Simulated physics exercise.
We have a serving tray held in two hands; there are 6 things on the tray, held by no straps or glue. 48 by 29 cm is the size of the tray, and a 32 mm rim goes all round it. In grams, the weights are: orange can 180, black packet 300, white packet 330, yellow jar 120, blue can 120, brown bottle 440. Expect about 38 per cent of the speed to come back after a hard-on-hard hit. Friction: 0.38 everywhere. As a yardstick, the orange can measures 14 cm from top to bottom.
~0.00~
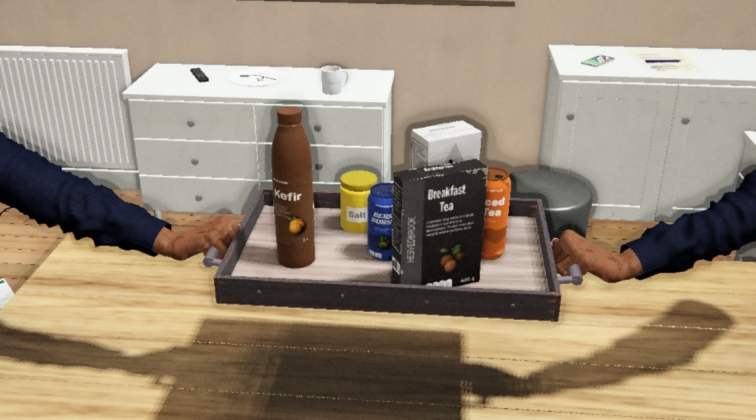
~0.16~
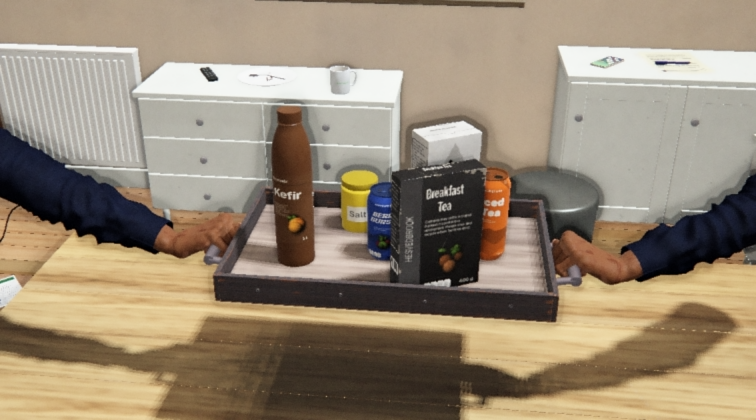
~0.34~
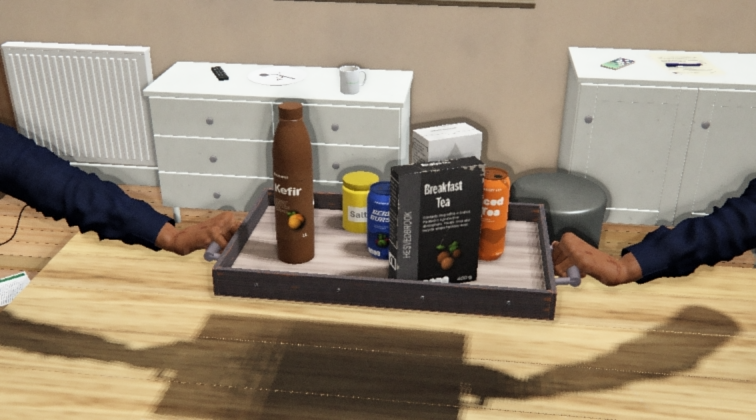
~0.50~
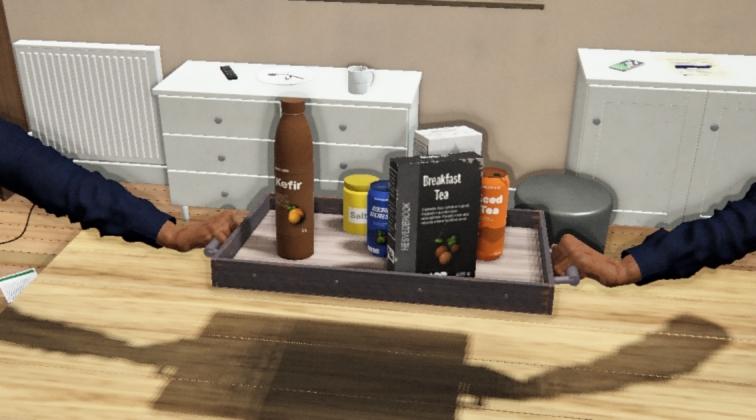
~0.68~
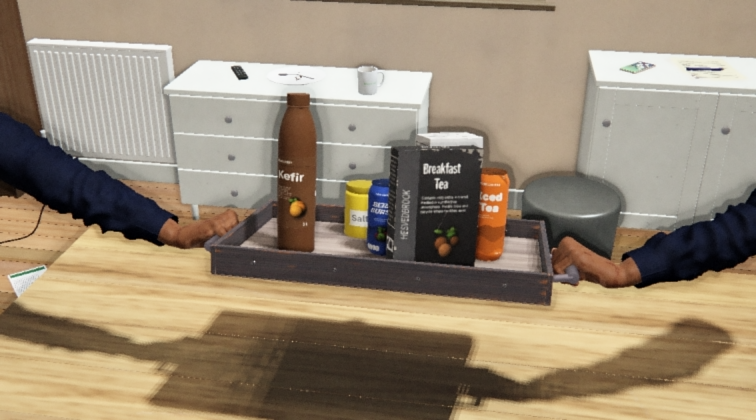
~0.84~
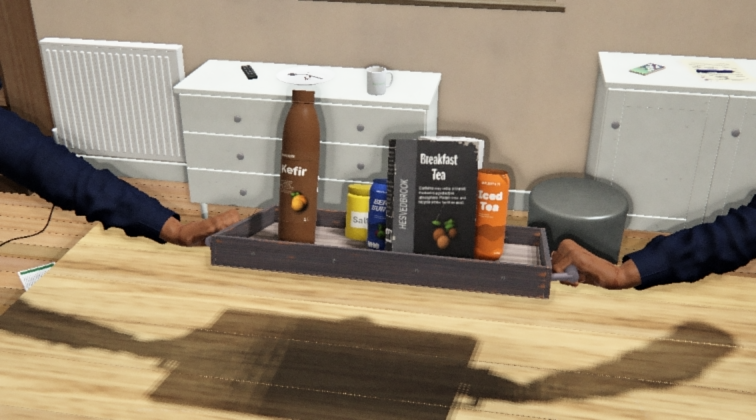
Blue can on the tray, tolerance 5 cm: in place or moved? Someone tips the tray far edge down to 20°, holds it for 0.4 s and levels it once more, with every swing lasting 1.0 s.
Out of place.
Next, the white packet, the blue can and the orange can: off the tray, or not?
Outcome: The white packet departs its support; the blue can remains on its support; the orange can departs its support.
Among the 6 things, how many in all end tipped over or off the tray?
All told, 5.
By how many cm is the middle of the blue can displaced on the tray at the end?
The shift is close to 12 cm.
Around 1.14 s, tilt 20°, far edge down; blue can tipped 31° against what carries it near (386, 208); brown bottle tipped 43° against what carries it; black packet tipped 44° against what carries it.
Around 1.44 s, tilt 20°, far edge down; white packet now off the tray; blue can tipped 74° against what carries it near (398, 210); black packet on its side.
Around 1.84 s, tilt 15°, far edge down; blue can tipped 67° against what carries it near (402, 208); black packet on its side; brown bottle tipped 75° against what carries it.
Around 2.34 s, tilt 1°, far edge down; orange can now off the tray; blue can tipped 68° against what carries it near (401, 195); black packet on its side.
Finally (3.2 s), off the tray, orange can and white packet; on their side or leaning hard on the tray, black packet, blue can and brown bottle; yellow jar still in place (within 5 cm). Final places as that camera would see them, blue can near (398, 195).
